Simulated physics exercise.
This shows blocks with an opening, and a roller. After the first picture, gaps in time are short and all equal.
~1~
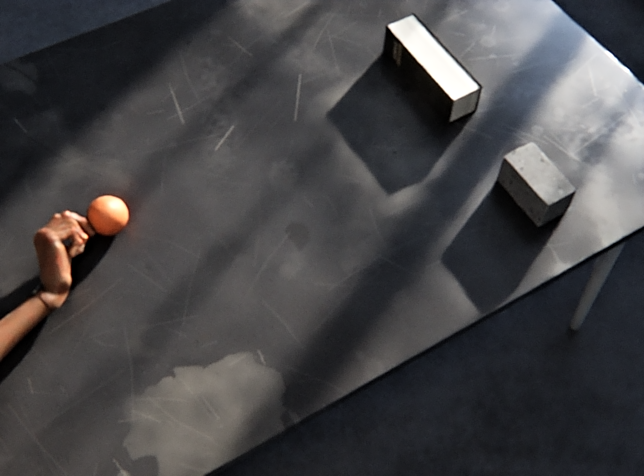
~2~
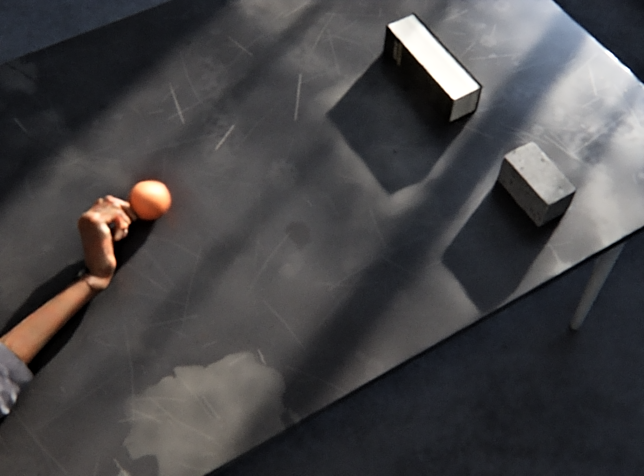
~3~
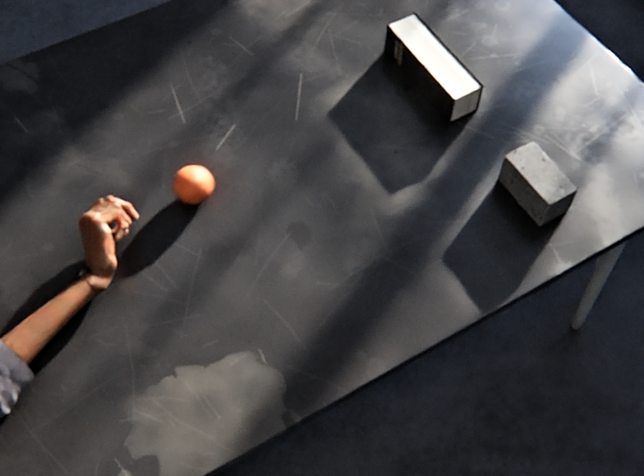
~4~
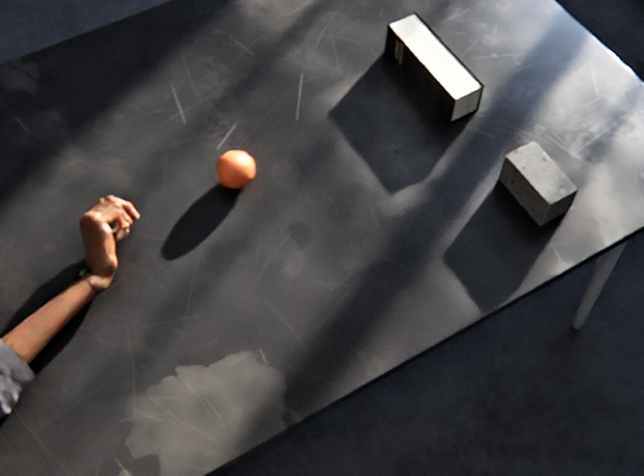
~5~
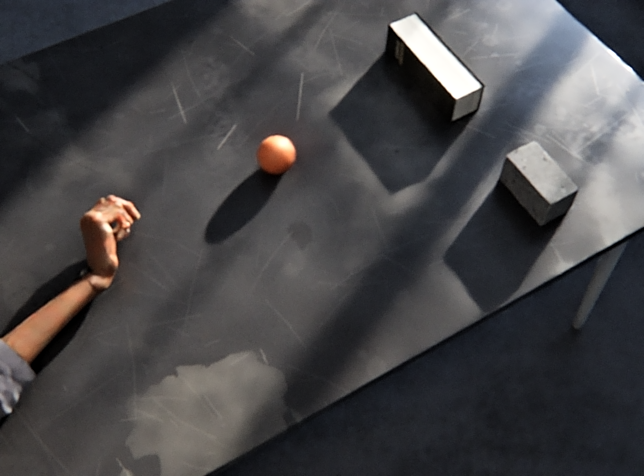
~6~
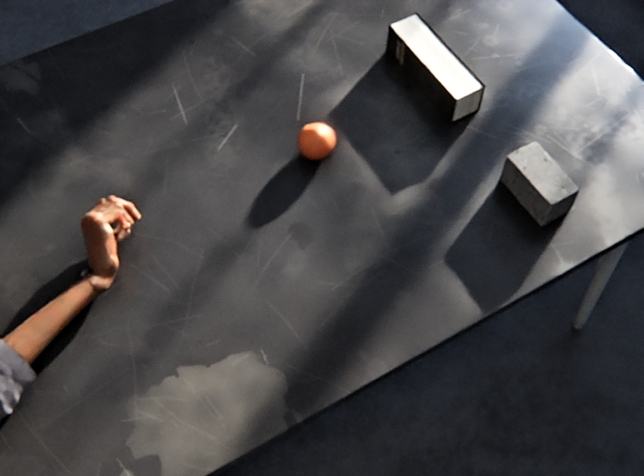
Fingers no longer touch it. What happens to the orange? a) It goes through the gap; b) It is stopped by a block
(b) It is stopped by a block.
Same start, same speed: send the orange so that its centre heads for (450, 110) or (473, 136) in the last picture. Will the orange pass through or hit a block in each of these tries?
So, first it runs into a block, then it goes between the blocks.
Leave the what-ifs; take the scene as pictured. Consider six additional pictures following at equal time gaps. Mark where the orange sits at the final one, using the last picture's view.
Predicted pixel: Approx. (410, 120).
Then, 0.26 s after the last picture, orange coming back near (413, 112).
Then, 0.78 s after the last picture, orange coming back near (386, 147).
Then, 1.22 s after the last picture, orange coming back near (367, 173).
By the end, the orange is stopped.
